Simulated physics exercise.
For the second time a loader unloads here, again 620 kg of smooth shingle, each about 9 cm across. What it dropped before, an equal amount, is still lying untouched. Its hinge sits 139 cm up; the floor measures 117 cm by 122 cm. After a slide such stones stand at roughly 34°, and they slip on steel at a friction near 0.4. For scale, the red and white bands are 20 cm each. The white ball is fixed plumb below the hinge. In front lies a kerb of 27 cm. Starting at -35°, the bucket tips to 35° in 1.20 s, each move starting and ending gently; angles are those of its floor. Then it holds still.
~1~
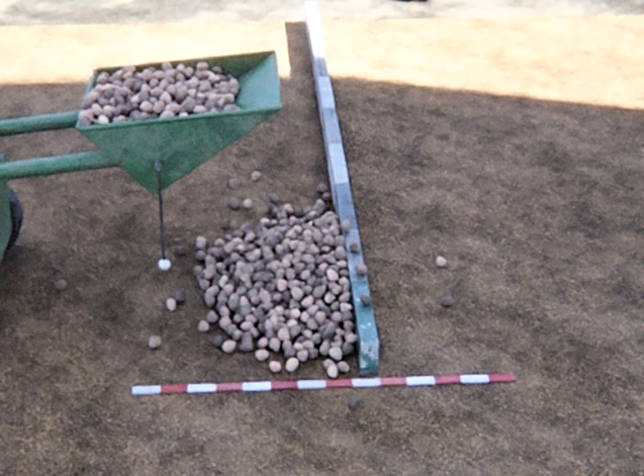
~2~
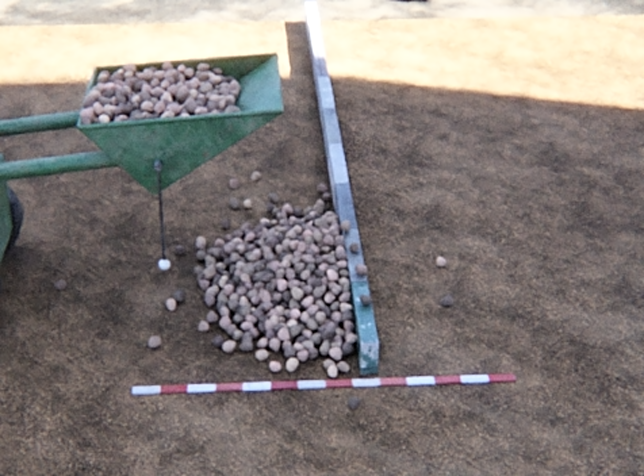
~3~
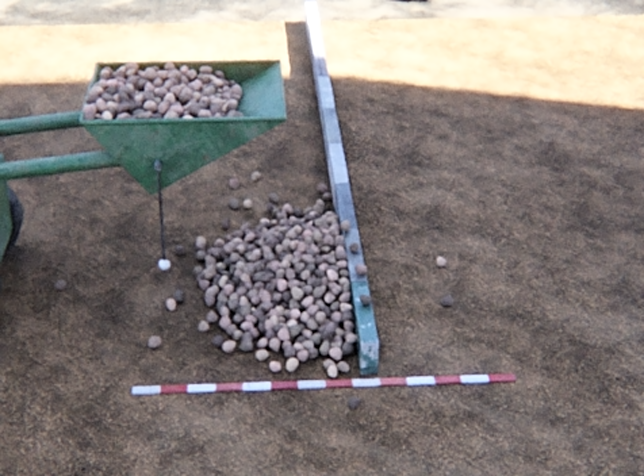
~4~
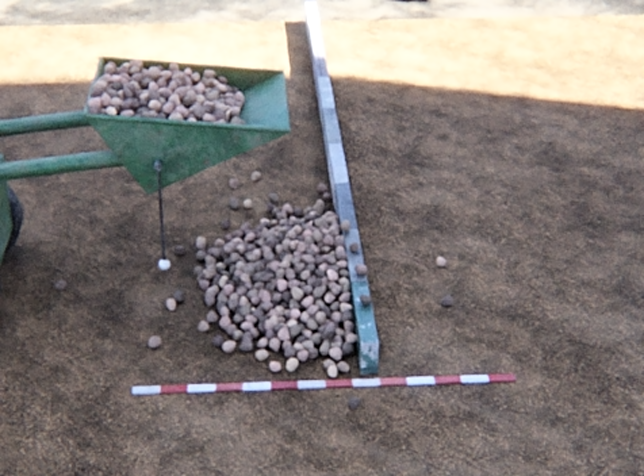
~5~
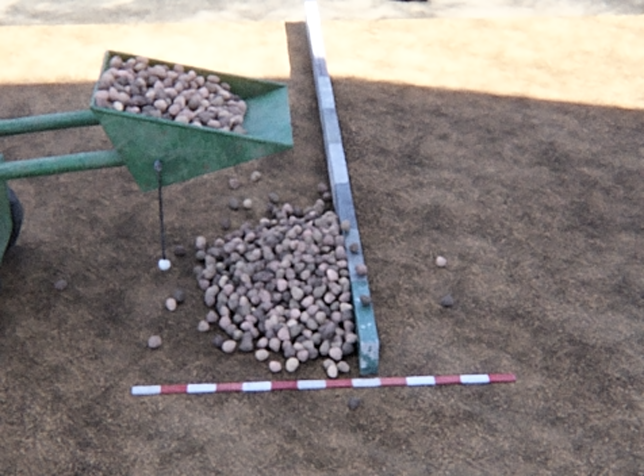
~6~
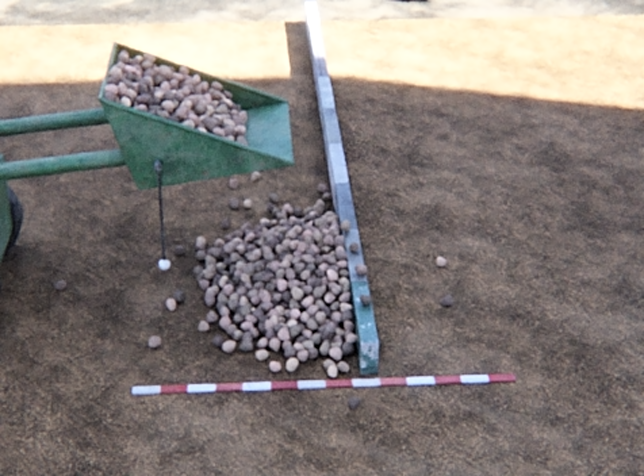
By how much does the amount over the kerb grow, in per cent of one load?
Roughly 18 per cent of a load more.
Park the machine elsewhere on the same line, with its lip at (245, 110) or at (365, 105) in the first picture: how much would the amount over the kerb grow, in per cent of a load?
First some 5, then 95 per cent.
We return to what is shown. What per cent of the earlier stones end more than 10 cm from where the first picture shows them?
Roughly 20 per cent of them.
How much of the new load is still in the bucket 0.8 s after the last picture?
About 70 per cent.
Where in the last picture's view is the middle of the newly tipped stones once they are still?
Their middle is at about (308, 259).
Then, 0.4 s after the last picture the floor is at 24°; in per cent of one load, 100 in the bucket, 100 on this side of the kerb; the foremost stones are at (376, 272).
Then, 0.8 s after the last picture the floor is at 35°; in per cent of one load, 70 in the bucket, 130 on this side of the kerb; the foremost stones are at (376, 272).
Then, 1.1 s after the last picture the floor is at 35°; in per cent of one load, 22 in the bucket, 174 on this side of the kerb, 3 over the kerb; the foremost stones are at (397, 259).
Then, 4.0 s after the last picture the floor is at 35°; in per cent of one load, 0 in the bucket, 182 on this side of the kerb, 18 over the kerb; the foremost stones are at (537, 270). Net gain over the kerb, 18.
